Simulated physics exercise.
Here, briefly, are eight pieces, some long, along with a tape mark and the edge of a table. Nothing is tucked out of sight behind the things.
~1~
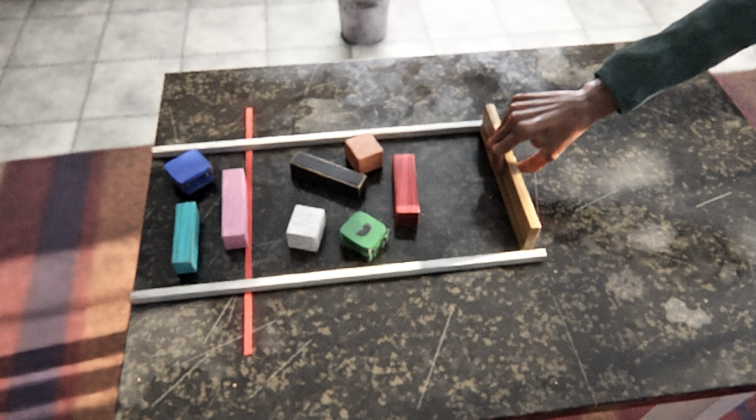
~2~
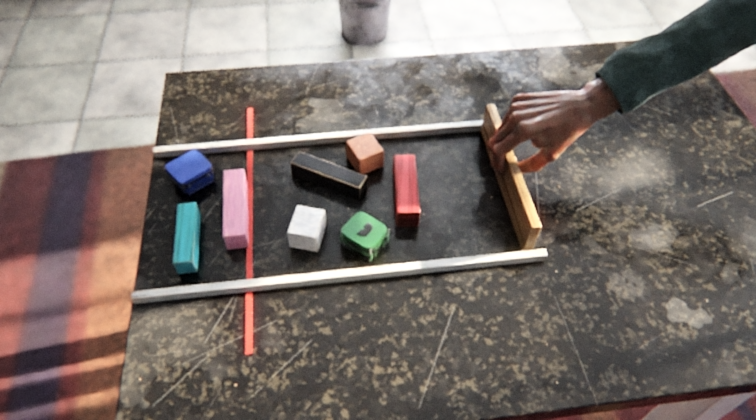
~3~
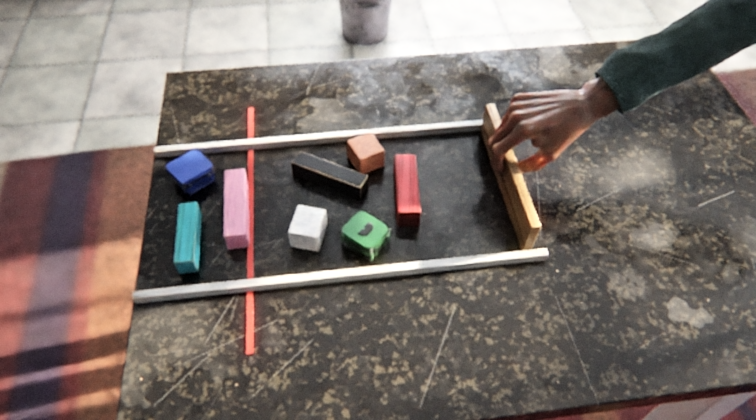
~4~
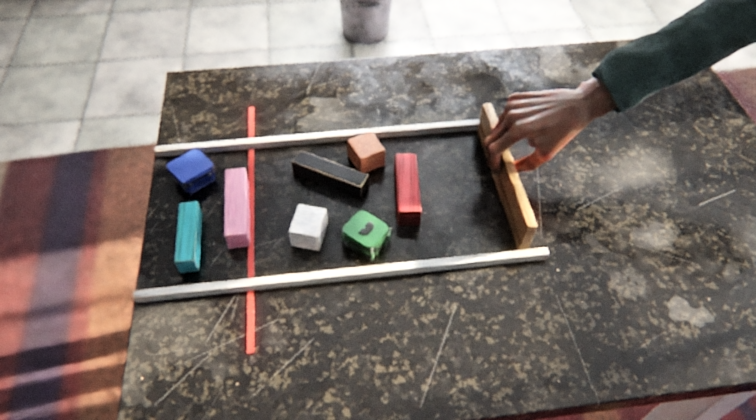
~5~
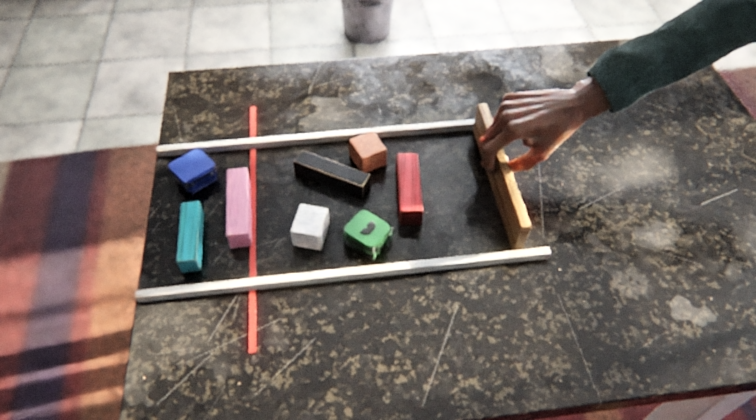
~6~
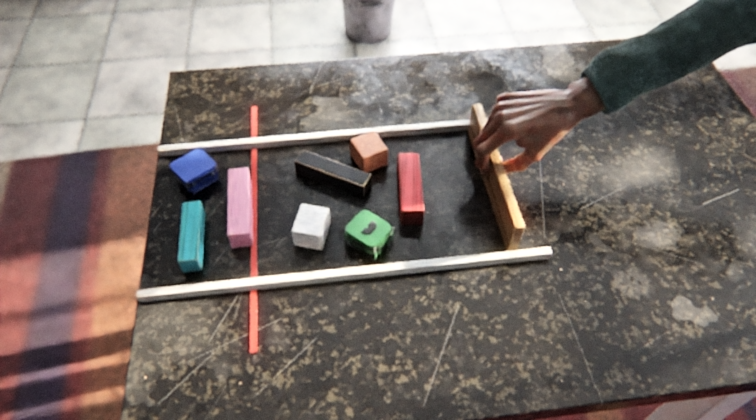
The clip shows a hand moving a wooden board slightly leftward between two pale rails on a dark, speckled tabletop, while the eight coloured pieces ahead of it, including a red stick and green case, show no clear movement of their own.
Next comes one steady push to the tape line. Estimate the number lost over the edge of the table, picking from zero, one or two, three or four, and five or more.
Expect no piece at all to go down.
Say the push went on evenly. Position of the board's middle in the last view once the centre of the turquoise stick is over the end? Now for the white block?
Its middle is around (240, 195) and around (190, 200).
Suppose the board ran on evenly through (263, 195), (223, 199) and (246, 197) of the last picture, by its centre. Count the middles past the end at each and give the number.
It comes out as 0, then 1, then 0.
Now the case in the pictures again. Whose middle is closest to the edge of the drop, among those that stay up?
The turquoise stick finishes closest.
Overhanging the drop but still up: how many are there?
The count would be 1.
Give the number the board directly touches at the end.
The count comes out at 3.
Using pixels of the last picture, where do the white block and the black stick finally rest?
The first comes to rest at (207, 235), and the second at (215, 180).
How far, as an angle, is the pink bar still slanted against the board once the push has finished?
Near 10 degrees.
Early on, none off yet; blue case at rest near (195, 172); turquoise stick at rest near (192, 236); pink bar at rest near (240, 206).
A while later, none off yet; blue case at rest near (195, 172); turquoise stick at rest near (191, 236); pink bar travelled a little near (220, 208).
Finally, the number that fall off is zero.
